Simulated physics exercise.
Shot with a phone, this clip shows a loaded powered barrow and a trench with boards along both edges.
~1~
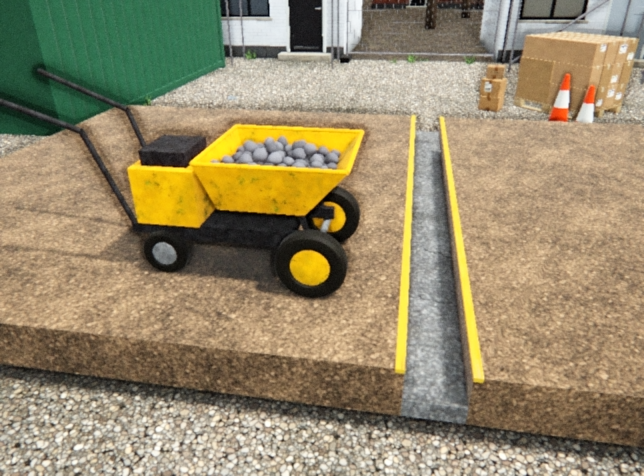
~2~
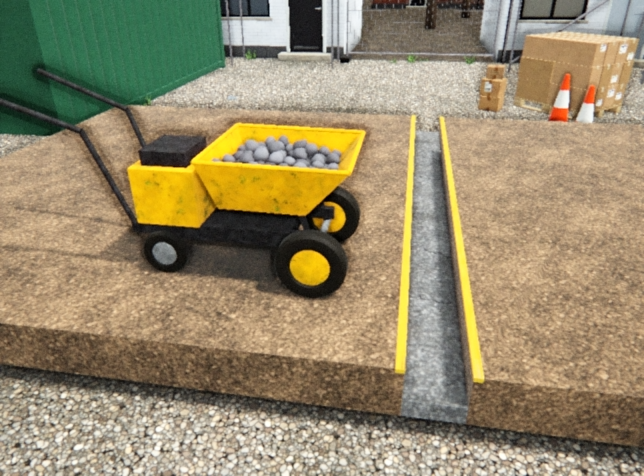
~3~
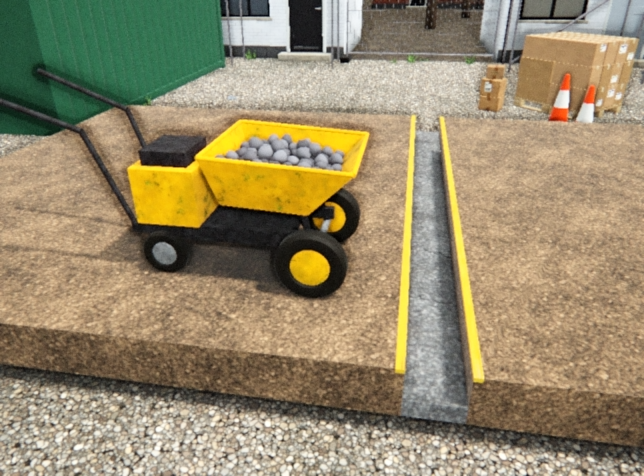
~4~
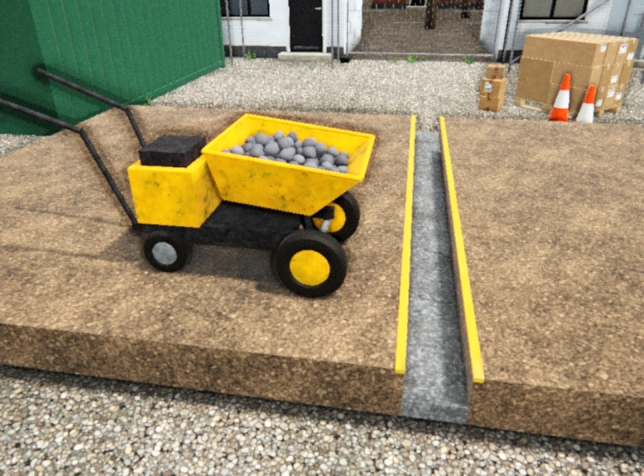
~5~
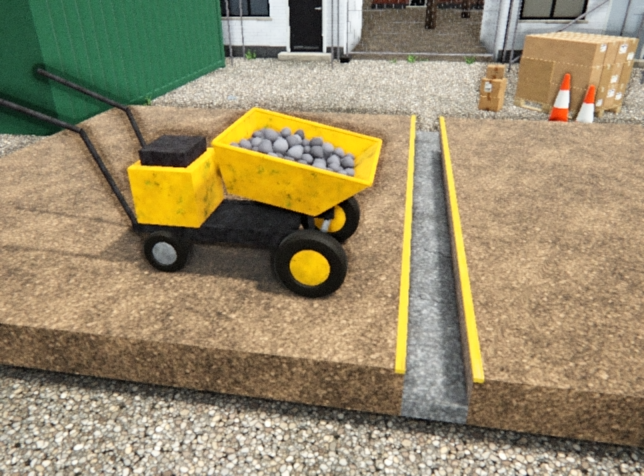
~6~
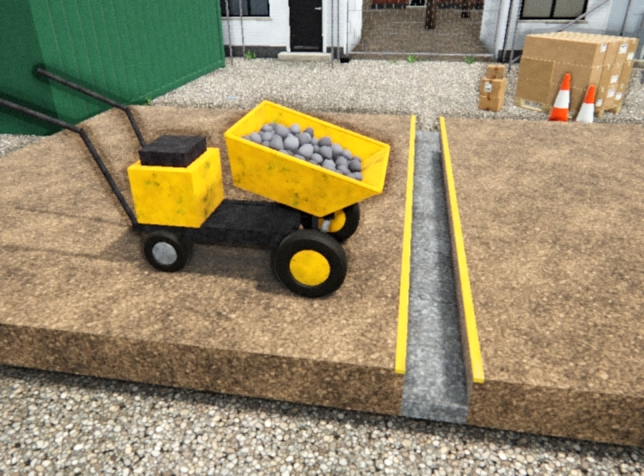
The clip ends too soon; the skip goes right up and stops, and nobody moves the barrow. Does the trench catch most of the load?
Yes.
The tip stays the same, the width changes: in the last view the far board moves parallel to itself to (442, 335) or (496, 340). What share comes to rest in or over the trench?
Estimated share: Try 1 approx. 30 in a hundred, try 2 approx. 100 in a hundred.
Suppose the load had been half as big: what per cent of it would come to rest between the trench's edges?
Around 90 percent of it.
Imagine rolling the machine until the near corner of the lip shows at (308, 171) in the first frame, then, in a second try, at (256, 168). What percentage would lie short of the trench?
You'd get 20 in a hundred the first time and 50 in a hundred the second.
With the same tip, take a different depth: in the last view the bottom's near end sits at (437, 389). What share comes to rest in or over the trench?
Estimated share: Approx. 70 %.
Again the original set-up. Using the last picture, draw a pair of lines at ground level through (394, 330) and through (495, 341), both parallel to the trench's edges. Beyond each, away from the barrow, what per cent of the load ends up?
About 100 and 10 %.
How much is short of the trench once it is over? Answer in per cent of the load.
About 0 %.
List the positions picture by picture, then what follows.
Lip of the skip (347, 173), level; top of the load (274, 159), round cobbles; first edge of the trench (402, 330); far edge (473, 338), the trench under half as wide as the skip, and about half as deep as wide, in the first frame.
Lip of the skip (349, 174), level; top of the load (261, 155), in the second frame.
Lip of the skip (353, 176), tipped barely; top of the load (273, 164), in the third frame.
Lip of the skip (361, 179), tipped a little; top of the load (265, 160), in the fourth frame.
Lip of the skip (370, 184), tipped a little; top of the load (270, 154), in the fifth frame.
Lip of the skip (379, 191), tipped clearly; top of the load (279, 149); first edge of the trench (402, 330); far edge (473, 338), in the sixth frame.
Just after the last frame, skip tipped steeply; every one in the skip.
A moment on, skip tipped right over; the larger part in the skip; roughly a quarter in or heaped over the trench; just a few beyond it; just a few falling.
Further on, skip tipped right over; about a tenth in the skip; the larger part in or heaped over the trench; roughly a quarter beyond it.
When it is over, skip tipped right over; the larger part in or heaped over the trench; roughly a quarter beyond it.
